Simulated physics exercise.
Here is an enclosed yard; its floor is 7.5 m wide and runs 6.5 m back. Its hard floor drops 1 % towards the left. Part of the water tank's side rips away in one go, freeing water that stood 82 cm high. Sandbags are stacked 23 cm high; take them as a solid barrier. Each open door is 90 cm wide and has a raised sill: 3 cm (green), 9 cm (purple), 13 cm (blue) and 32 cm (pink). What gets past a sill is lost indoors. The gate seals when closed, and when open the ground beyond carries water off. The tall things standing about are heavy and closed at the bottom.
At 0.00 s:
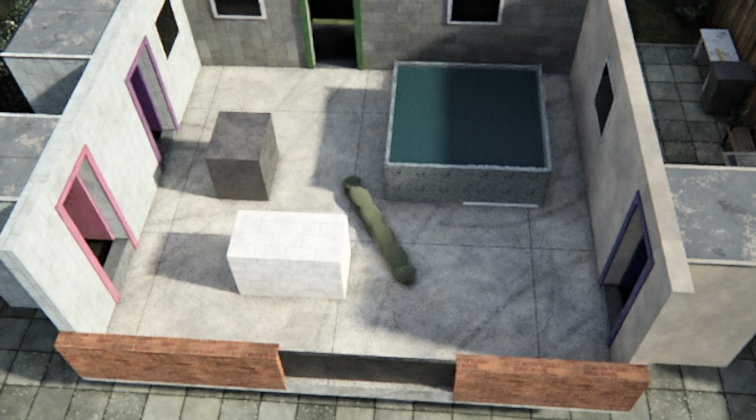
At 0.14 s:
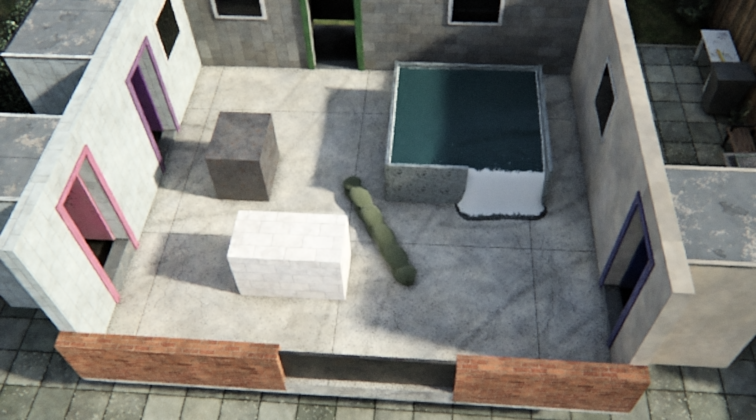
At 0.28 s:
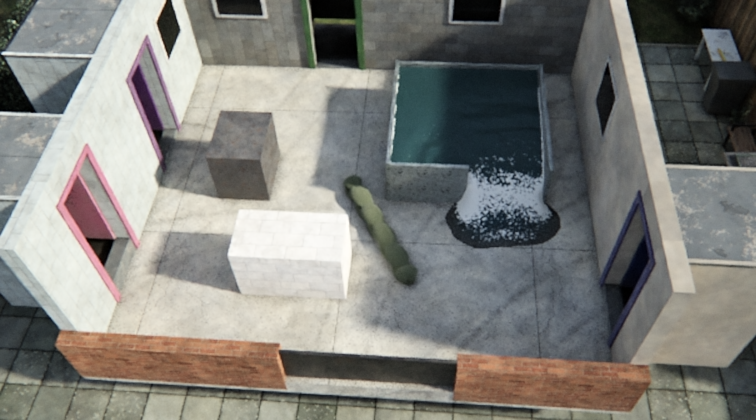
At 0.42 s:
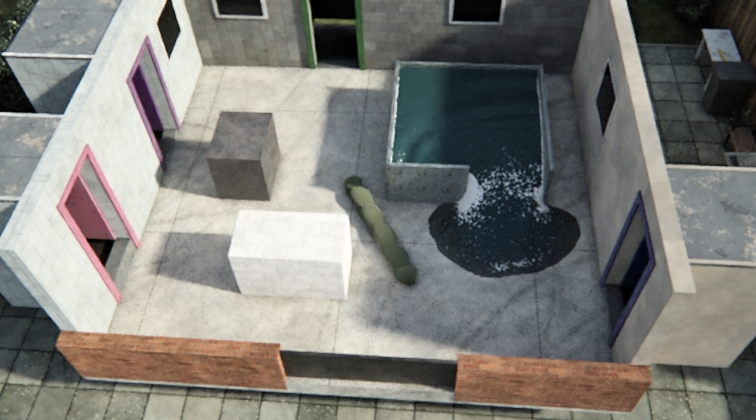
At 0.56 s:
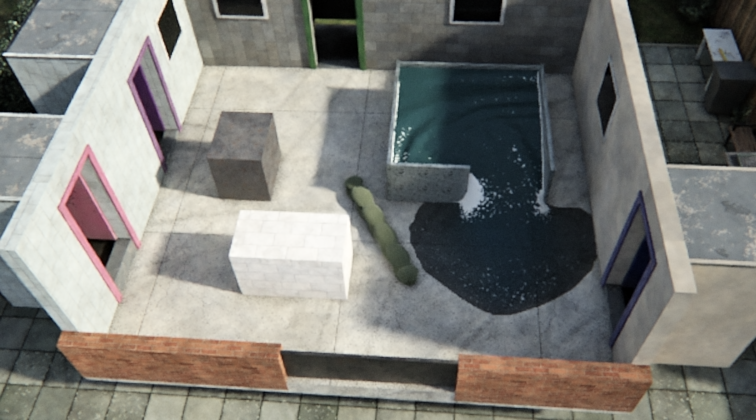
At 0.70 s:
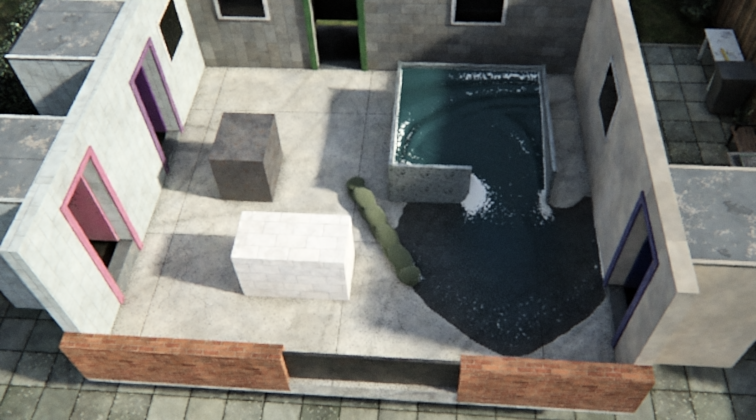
Walled yard with a water tank bursting open at its front side, dark water spreading across the pale floor beside green sandbags.
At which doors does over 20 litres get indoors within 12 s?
The water let in: At the green door it goes over the limit; at the purple door it does not reach the limit; at the blue door it goes over the limit; at the pink door it does not reach the limit.
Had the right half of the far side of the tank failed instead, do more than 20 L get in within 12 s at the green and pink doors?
Against that limit: Green past it, pink below.
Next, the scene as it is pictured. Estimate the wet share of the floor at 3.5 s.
About 45 per cent.
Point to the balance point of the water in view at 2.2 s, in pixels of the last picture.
At about (479, 208).
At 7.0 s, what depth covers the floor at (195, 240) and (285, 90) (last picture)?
Roughly 7 and 4 cm, in turn.
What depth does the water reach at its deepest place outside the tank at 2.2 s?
Roughly 56 cm.
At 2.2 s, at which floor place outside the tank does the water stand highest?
At about (599, 385).
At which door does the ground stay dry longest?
Last comes the green one.
After 1.4 s water covers 25 % of the floor and is deepest (60 cm) near (612, 386); green door not reached, purple door not reached, blue door 24 cm at the sill, 0 L in, pink door not reached.
After 2.2 s water covers 30 % of the floor and is deepest (56 cm) near (599, 385); green door not reached, purple door not reached, blue door 27 cm at the sill, 30 L in, pink door not reached.
After 3.5 s water covers 45 % of the floor and is deepest (34 cm) near (612, 386); green door not reached, purple door not reached, blue door 31 cm at the sill, 160 L in, pink door 16 cm at the sill, 0 L in.
After 7.0 s water covers 85 % of the floor and is deepest (30 cm) near (203, 75); green door not reached, purple door 7 cm at the sill, 0 L in, blue door 18 cm at the sill, 317 L in, pink door 26 cm at the sill, 0 L in.
After 12.0 s water covers 95 % of the floor and is deepest (22 cm) near (199, 86); green door 6 cm at the sill, 35 L in, purple door 10 cm at the sill, 2 L in, blue door 9 cm at the sill, 331 L in, pink door 16 cm at the sill, 0 L in.
